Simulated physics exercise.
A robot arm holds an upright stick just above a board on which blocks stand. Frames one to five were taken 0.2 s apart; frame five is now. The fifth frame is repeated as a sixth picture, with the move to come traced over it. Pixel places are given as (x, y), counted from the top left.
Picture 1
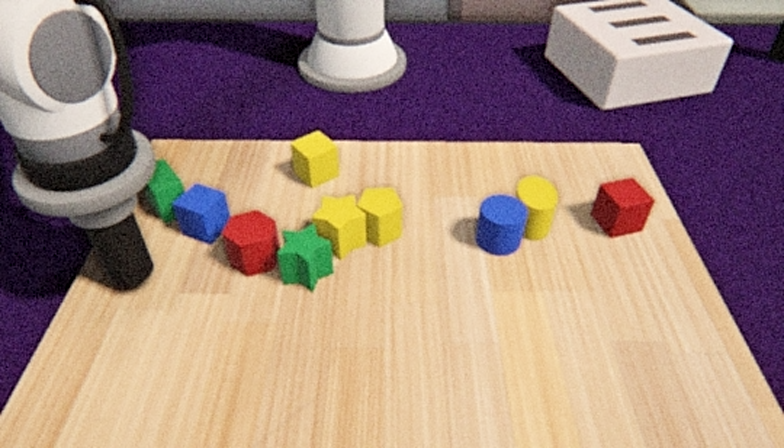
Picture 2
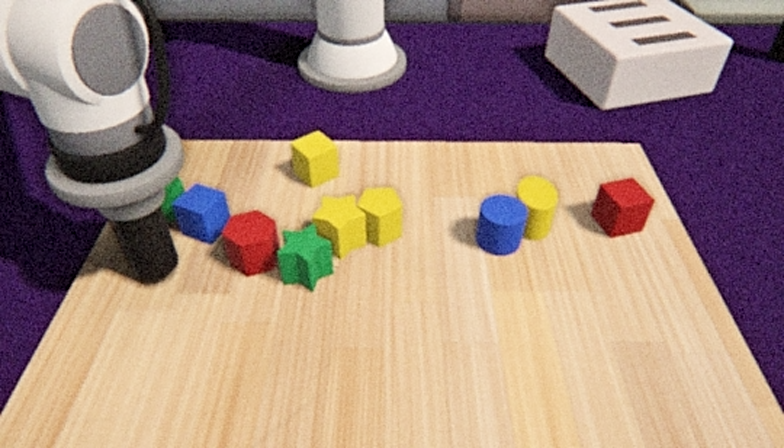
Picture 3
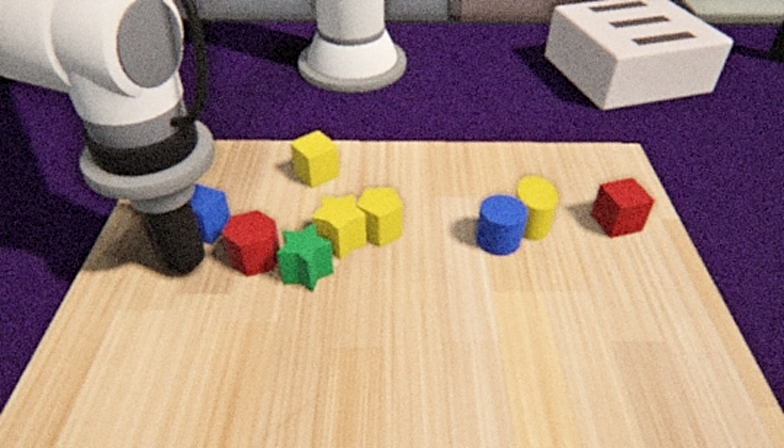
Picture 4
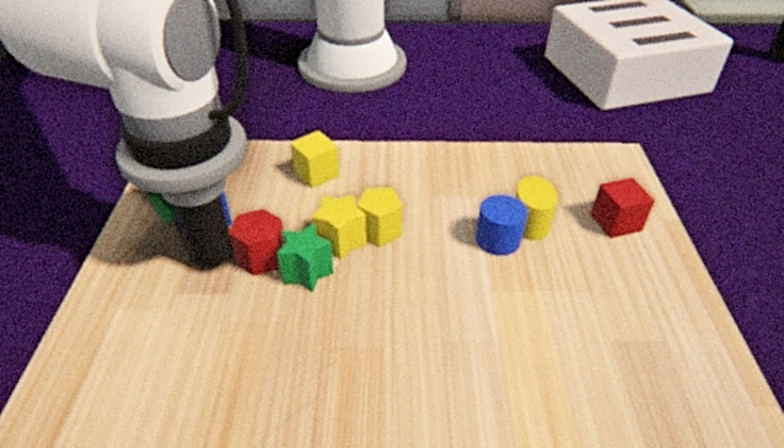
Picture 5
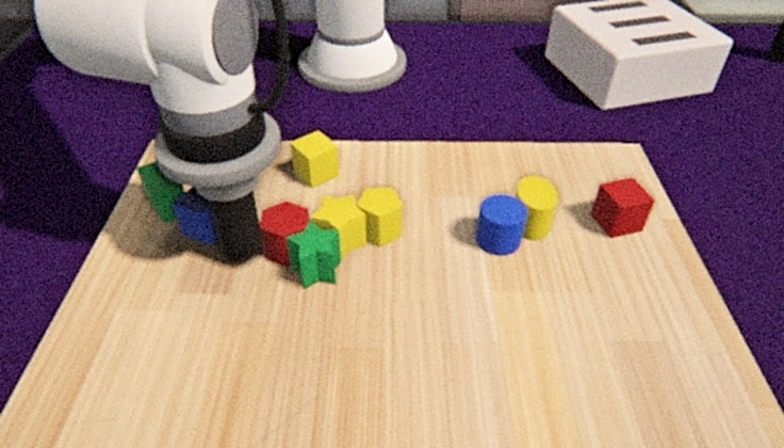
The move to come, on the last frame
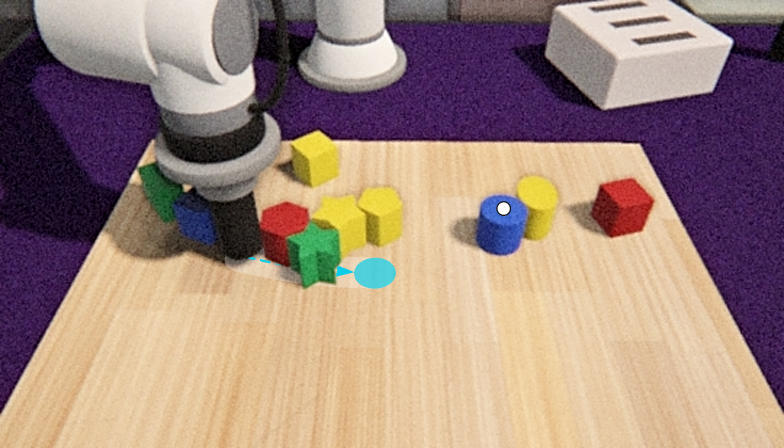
A robot arm reaches in from the upper left over a pale wooden board on purple cloth, seen from above by a still camera. Green, blue, red and yellow blocks cluster at left and centre, with a blue cylinder, yellow cylinder and red cube at right. The arm's black stick slides rightward, pushes the red hexagonal block right, and the green star shifts slightly.
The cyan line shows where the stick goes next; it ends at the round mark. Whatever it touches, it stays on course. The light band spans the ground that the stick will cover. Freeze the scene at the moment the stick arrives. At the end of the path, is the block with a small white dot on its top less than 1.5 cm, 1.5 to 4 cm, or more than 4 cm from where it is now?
Below 1.5 cm.
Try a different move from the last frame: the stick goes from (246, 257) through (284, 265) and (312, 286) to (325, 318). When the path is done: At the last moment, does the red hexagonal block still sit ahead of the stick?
No, that is not how it ends up.
Path on the board, from (246, 257) by way of (287, 265) and (330, 271) to (375, 273); the dot is on the blue circle.
On the path given first. One third of the way, stick at (285, 254); red hexagonal block at (323, 218), turned 30° anticlockwise; green star at (339, 245), turned 25° clockwise; yellow star at (369, 201); yellow pentagonal block at (407, 192).
Two thirds of the way, stick at (329, 260); red hexagonal block at (352, 210), turned 85° anticlockwise; green star at (364, 249), turned 50° clockwise; yellow star at (384, 189), turned 15° clockwise; yellow pentagonal block at (424, 187), turned 15° clockwise.
At the end, stick at (375, 262); red hexagonal block at (375, 210), turned 135° anticlockwise; green star at (410, 255), turned 60° clockwise; yellow star at (387, 180); yellow pentagonal block at (432, 181), turned 45° clockwise; blue circle in place.
